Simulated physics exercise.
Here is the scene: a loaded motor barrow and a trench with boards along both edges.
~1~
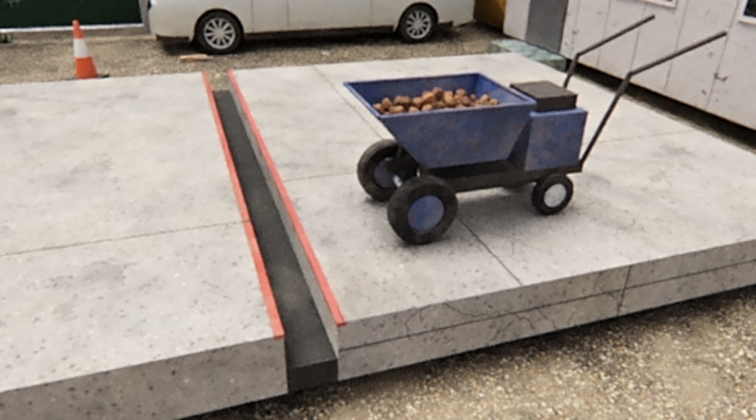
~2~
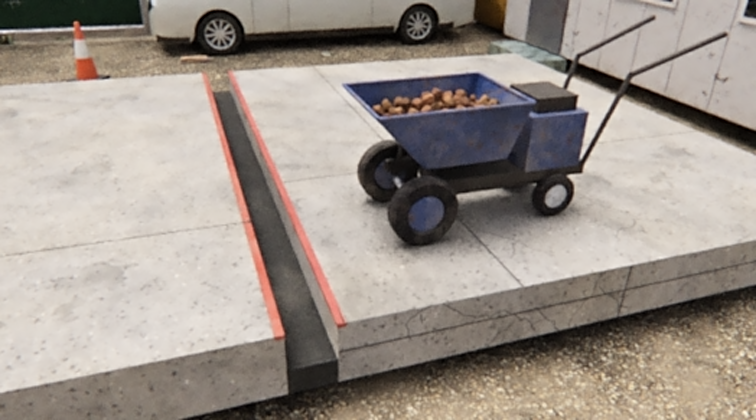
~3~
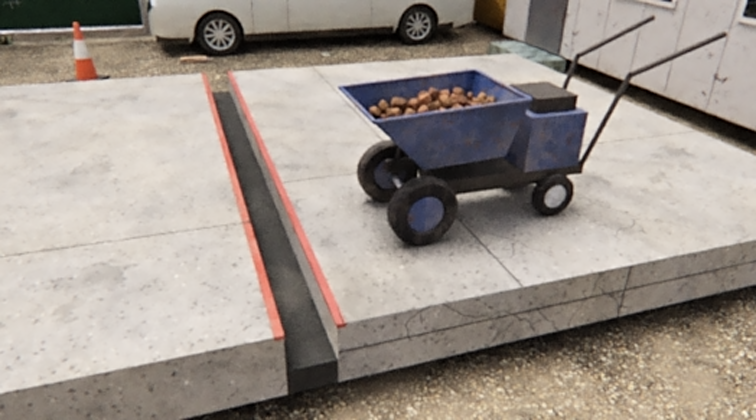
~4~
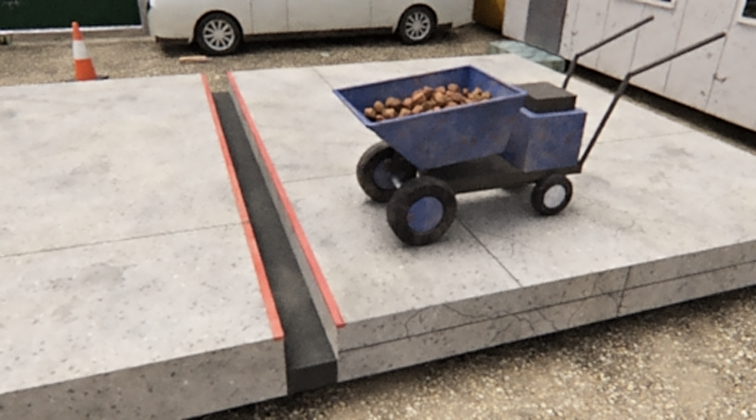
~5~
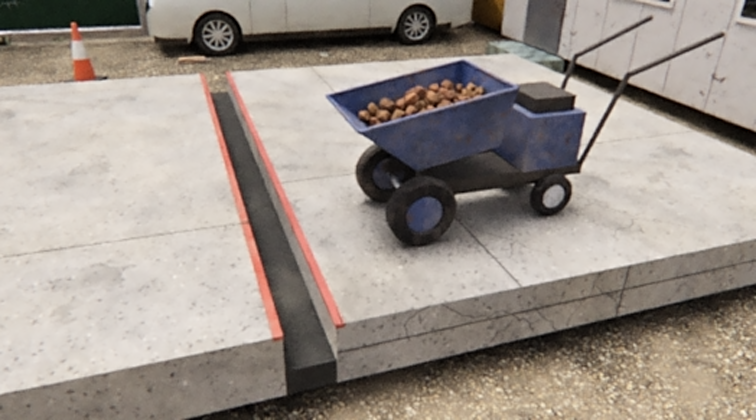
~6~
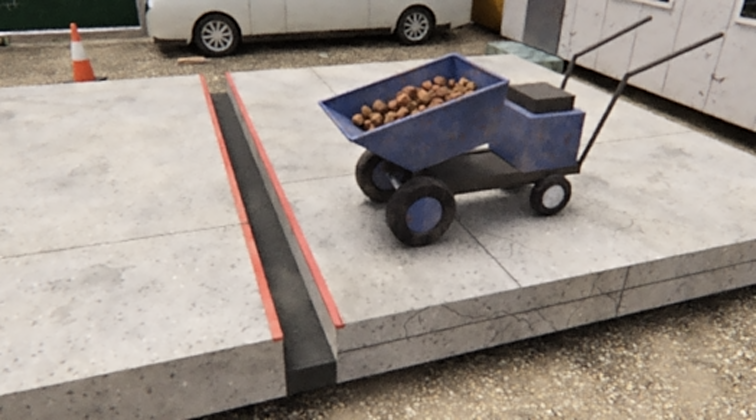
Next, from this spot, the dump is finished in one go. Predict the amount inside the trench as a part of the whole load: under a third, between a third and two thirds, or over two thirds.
Inside the trench: Over two thirds of the load.
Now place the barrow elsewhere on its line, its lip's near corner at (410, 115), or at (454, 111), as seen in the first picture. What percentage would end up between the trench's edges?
You'd get around 60 in a hundred, then 20 in a hundred.
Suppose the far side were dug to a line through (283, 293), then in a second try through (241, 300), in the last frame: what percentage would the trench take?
About 50 and 100 per cent.
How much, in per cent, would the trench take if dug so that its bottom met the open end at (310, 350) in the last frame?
About 60 per cent.
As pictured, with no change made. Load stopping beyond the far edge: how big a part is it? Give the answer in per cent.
I'd put it at some 10 per cent of the load.
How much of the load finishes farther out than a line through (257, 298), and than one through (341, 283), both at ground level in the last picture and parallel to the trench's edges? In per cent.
I'd say about 10 and about 90 in a hundred.
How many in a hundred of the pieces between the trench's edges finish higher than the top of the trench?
I'd put it near 15 per cent.
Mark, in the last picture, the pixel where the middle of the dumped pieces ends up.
Last view, resting centre - approx. (274, 252).
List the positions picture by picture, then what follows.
Lip of the skip (380, 118), level; top of the load (447, 109), clay clods; first edge of the trench (324, 283); far edge (267, 293), the trench under half as wide as the skip, and about as deep as wide, in the first frame.
Lip of the skip (379, 120), level; top of the load (447, 110), in the second frame.
Lip of the skip (375, 122), tipped barely; top of the load (444, 109), in the third frame.
Lip of the skip (368, 127), tipped a little; top of the load (450, 102), in the fourth frame.
Lip of the skip (360, 132), tipped a little; top of the load (443, 100), in the fifth frame.
Lip of the skip (351, 140), tipped clearly; top of the load (447, 102); first edge of the trench (322, 285); far edge (266, 296), in the sixth frame.
Just after the last frame, skip tipped steeply; every one in the skip.
A moment on, skip tipped steeply; the larger part in the skip; roughly a quarter in or heaped over the trench.
Further on, skip tipped right over; about a tenth in the skip; just a few short of the trench; the larger part in or heaped over the trench; about a tenth beyond it.
When it is over, skip tipped right over; about a tenth in the skip; just a few short of the trench; the larger part in or heaped over the trench; about a tenth beyond it.
